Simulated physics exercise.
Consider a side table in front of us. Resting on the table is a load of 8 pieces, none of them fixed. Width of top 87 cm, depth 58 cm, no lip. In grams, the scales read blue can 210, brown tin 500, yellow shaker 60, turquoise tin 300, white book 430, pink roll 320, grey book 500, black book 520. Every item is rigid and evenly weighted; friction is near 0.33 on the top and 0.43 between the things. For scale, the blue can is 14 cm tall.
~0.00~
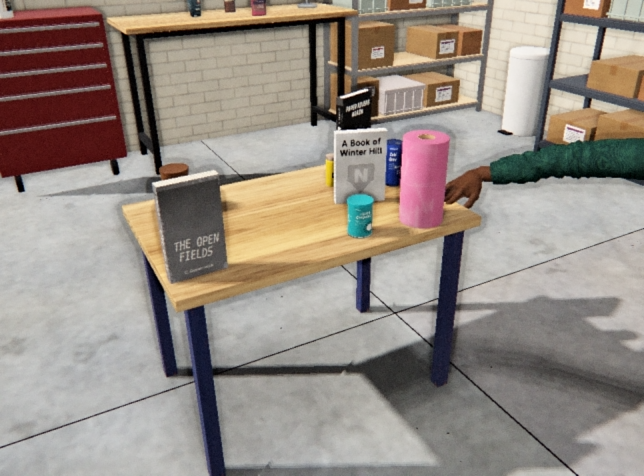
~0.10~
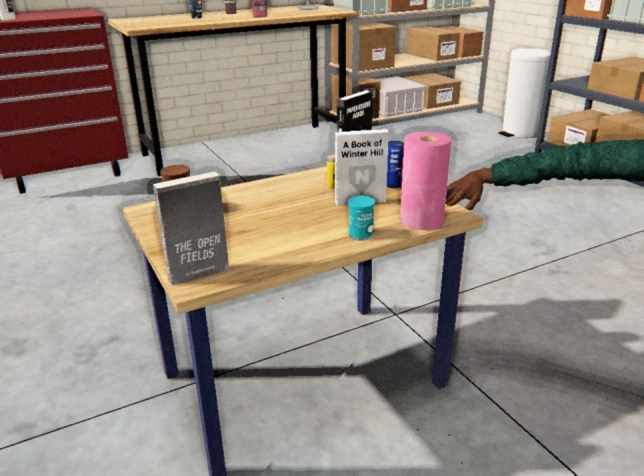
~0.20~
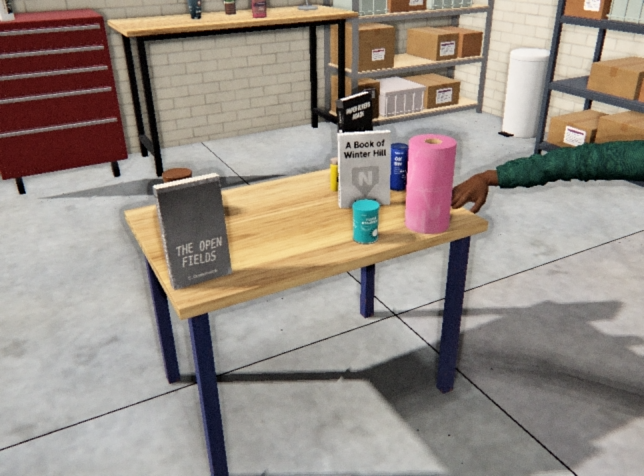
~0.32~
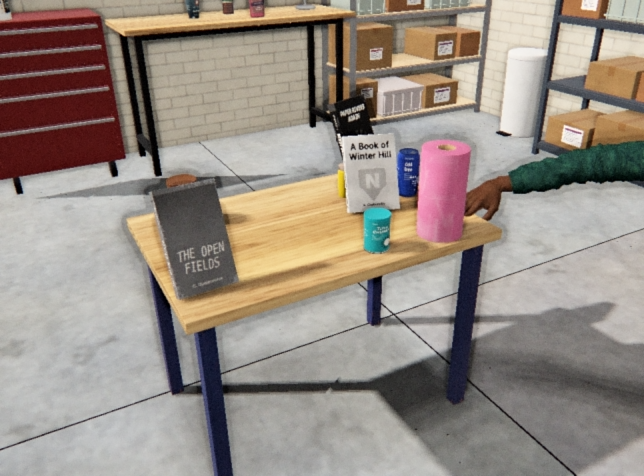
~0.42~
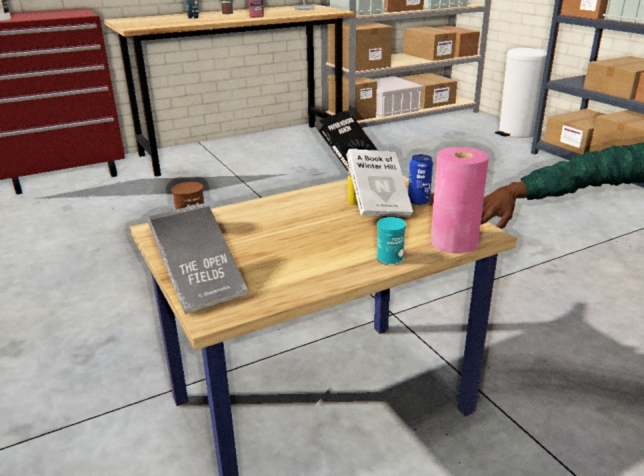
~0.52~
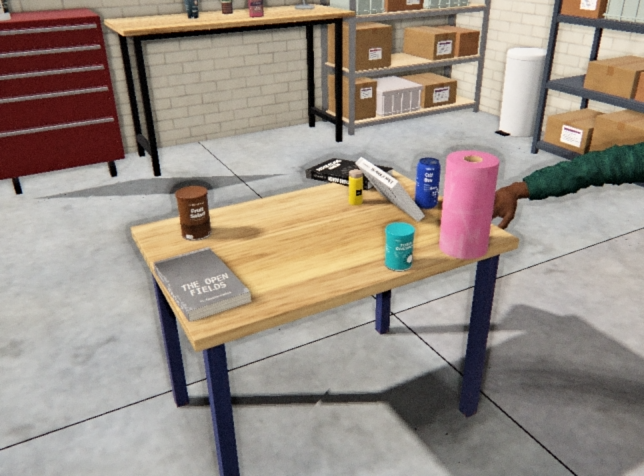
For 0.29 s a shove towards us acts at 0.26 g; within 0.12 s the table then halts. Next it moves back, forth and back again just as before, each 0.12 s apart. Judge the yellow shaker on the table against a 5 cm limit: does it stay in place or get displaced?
Moved off.
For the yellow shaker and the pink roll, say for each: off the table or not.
Well, the yellow shaker is still in bounds, and the pink roll is out of bounds.
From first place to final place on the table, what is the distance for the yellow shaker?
Roughly 12 cm.
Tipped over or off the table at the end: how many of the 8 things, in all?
5 of them.
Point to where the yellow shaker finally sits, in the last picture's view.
About (318, 168).
After 1.02 s, yellow shaker 23° off upright near (326, 169); grey book on its side; white book on its side.
After 1.82 s, table along by 11 cm; pink roll now off the table; yellow shaker on its side near (334, 182); grey book on its side.
In the end (3.2 s), off the table, pink roll and black book; toppled on the table, yellow shaker, white book and grey book; the other 3 under 5 cm from the start. In the last view, yellow shaker near (318, 168).
